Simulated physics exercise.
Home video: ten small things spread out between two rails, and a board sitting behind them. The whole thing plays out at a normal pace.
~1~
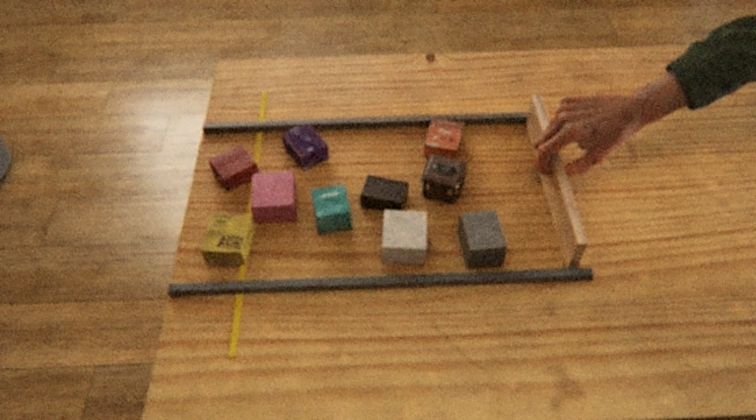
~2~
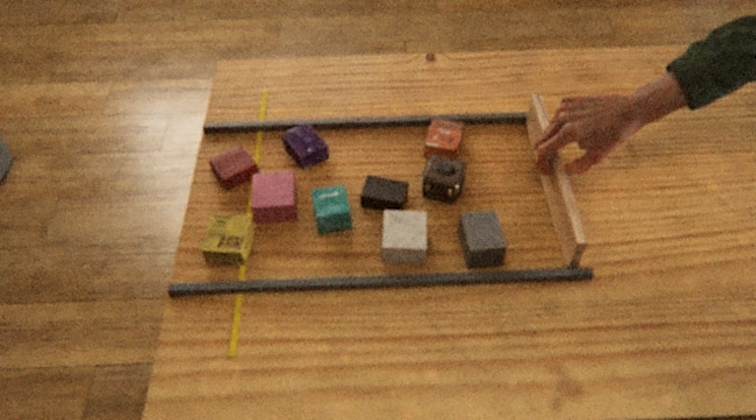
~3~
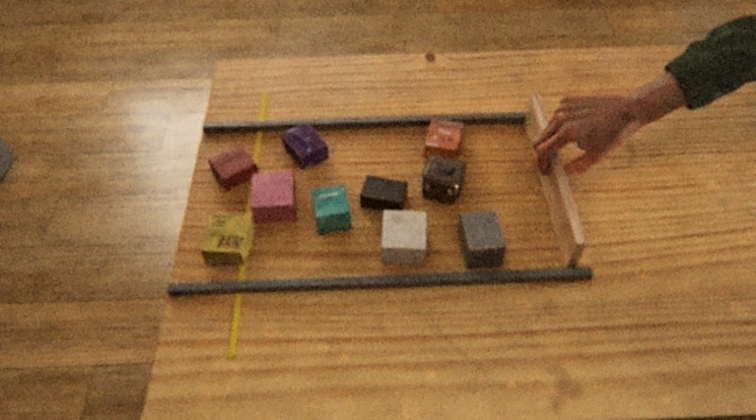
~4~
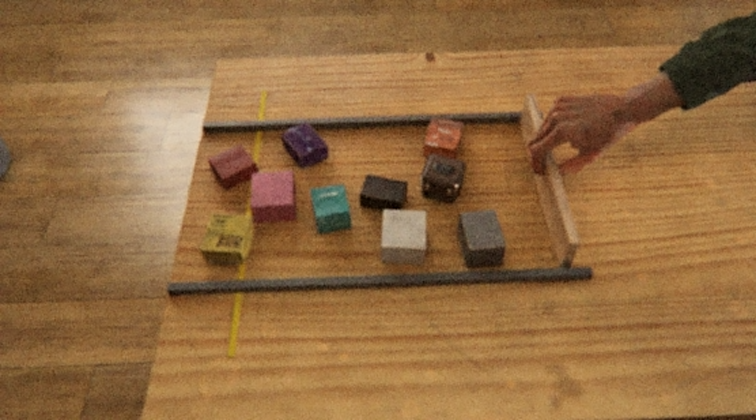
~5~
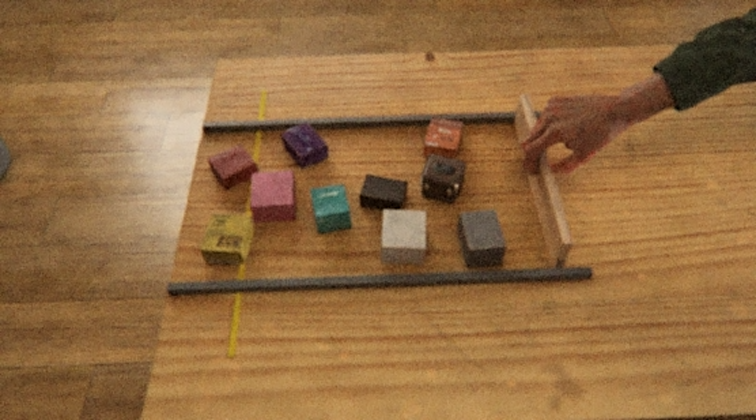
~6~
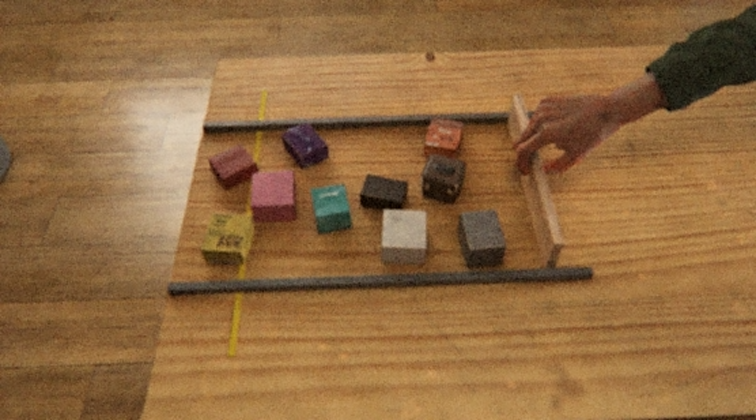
On a wooden table, small colorful blocks and boxes sit scattered between two dark rails, with a strip of yellow tape crossing near the left end. A hand reaching in from the right grips an upright board and slides it slightly left, while the objects stay still.
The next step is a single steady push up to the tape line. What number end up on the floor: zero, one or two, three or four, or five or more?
The edge claims three or four.
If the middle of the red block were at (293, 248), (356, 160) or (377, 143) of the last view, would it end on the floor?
Going through the places in order, it ends up falling, it keeps its spot, and it keeps its spot.
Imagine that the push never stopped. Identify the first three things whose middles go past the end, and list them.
It runs the yellow box, the turquoise box, and lastly the red block.
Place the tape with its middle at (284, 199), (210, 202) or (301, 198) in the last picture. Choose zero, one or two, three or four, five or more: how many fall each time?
Counts for the three spots in order: One or two; more than four; one to two.
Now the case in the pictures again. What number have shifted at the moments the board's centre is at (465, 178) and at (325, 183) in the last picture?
So far 3, and 9 at the second.
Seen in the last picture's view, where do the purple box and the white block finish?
You'll see the purple box at (209, 140), with the white block at (180, 259).
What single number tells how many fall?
I count 4 in all.
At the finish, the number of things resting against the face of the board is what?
It touches 3.
A little later, none off yet; red block at rest near (234, 167); yellow box at rest near (228, 239); pink block at rest near (274, 197).
Next, none off yet; red block at rest near (234, 167); yellow box at rest near (225, 240); pink block shifted about its own width near (246, 196).
Later still, one off so far; red block shifted a little near (218, 166); yellow box on its side near (155, 280); pink block shifted about its own width near (224, 193).
When it is over, the number that fall off is three or four; down, turquoise box, pink block, yellow box and red block.
